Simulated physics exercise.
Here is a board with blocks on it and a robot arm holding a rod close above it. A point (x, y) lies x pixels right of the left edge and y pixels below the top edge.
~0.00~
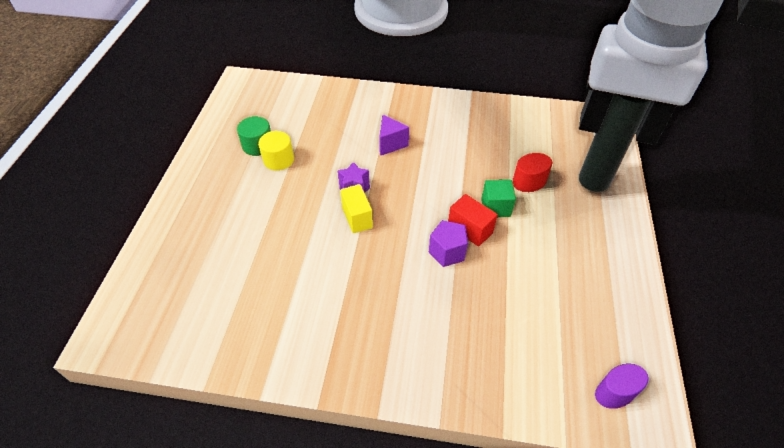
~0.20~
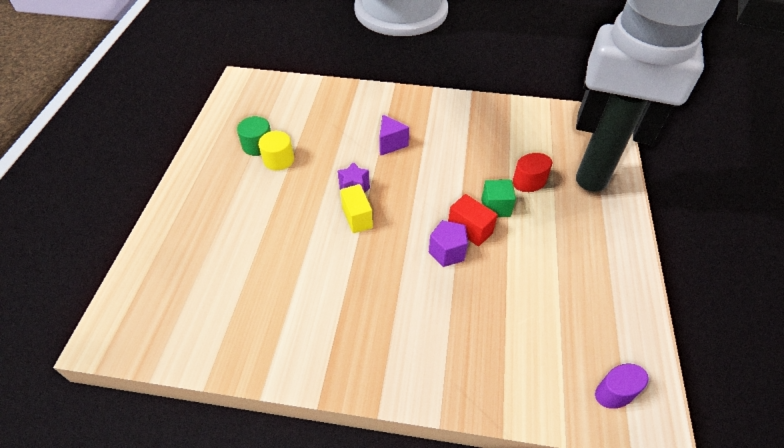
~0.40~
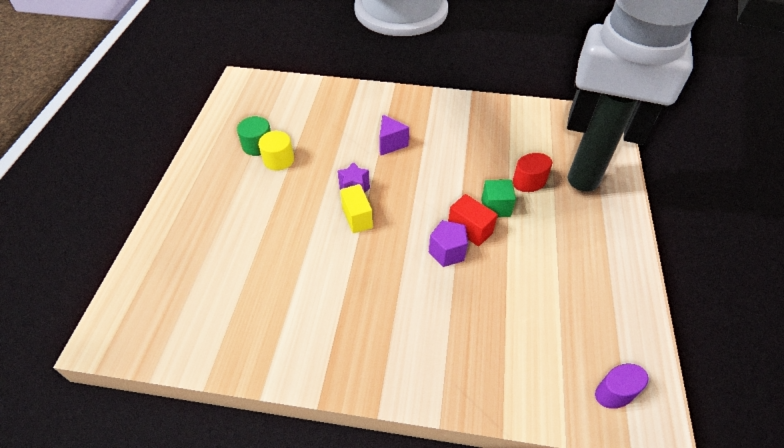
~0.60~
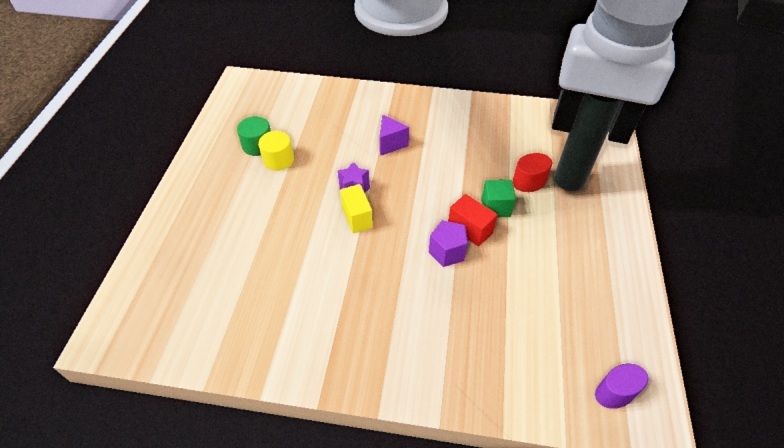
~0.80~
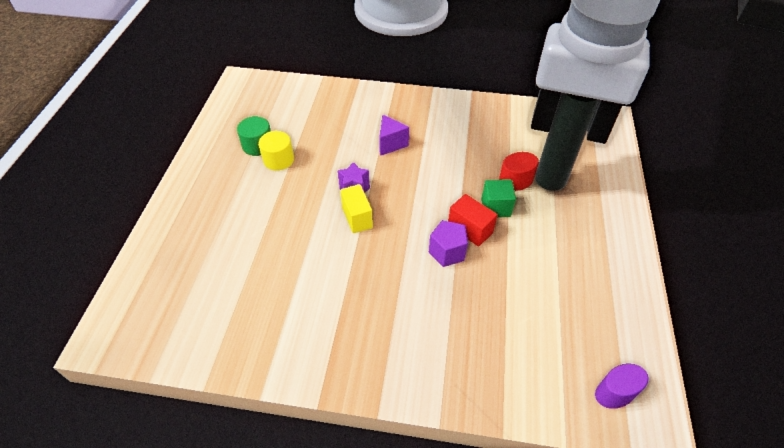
Robot arm moving its dark rod slowly left over a wooden board of coloured blocks, nudging the red oval block slightly left.
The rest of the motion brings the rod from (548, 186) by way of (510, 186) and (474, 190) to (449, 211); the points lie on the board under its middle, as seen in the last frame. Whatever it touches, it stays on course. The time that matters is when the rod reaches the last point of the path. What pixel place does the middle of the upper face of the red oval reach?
The red oval ends near (458, 151).
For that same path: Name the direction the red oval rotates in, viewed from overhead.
That block twists clockwise.
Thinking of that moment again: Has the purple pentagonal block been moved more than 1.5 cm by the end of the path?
Going by the path, no.
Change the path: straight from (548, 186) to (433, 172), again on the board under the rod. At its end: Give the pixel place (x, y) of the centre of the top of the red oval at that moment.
Somewhere near (404, 145).
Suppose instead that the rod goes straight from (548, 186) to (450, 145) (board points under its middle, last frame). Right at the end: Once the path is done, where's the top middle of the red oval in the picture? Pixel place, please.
It is going to be at (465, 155).
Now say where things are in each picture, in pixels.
In the first picture, lower end of the rod at (594, 182), tops of blocks, purple pentagonal block at (450, 234), red oblong at (474, 210), green square piece at (501, 189), red oval at (535, 162).
In the second picture, rod at (591, 181), blocks as before.
In the third picture, rod at (583, 181), blocks as before.
In the fourth picture, rod at (569, 181), blocks as before.
In the fifth picture, rod at (550, 181), purple pentagonal block at (450, 234), red oblong at (474, 210), green square piece at (501, 189), red oval at (521, 161).
What follows on the original path. One third of the way, rod at (511, 181); red oval at (483, 157), turned 15° clockwise.
Two thirds of the way, rod at (474, 185); green square piece at (499, 191); red oval at (458, 151), turned 35° clockwise.
At the end, rod at (450, 206); purple pentagonal block at (450, 239); red oblong at (473, 218), turned 30° anticlockwise; green square piece at (499, 192), turned 15° anticlockwise; red oval at (458, 151), turned 35° clockwise.
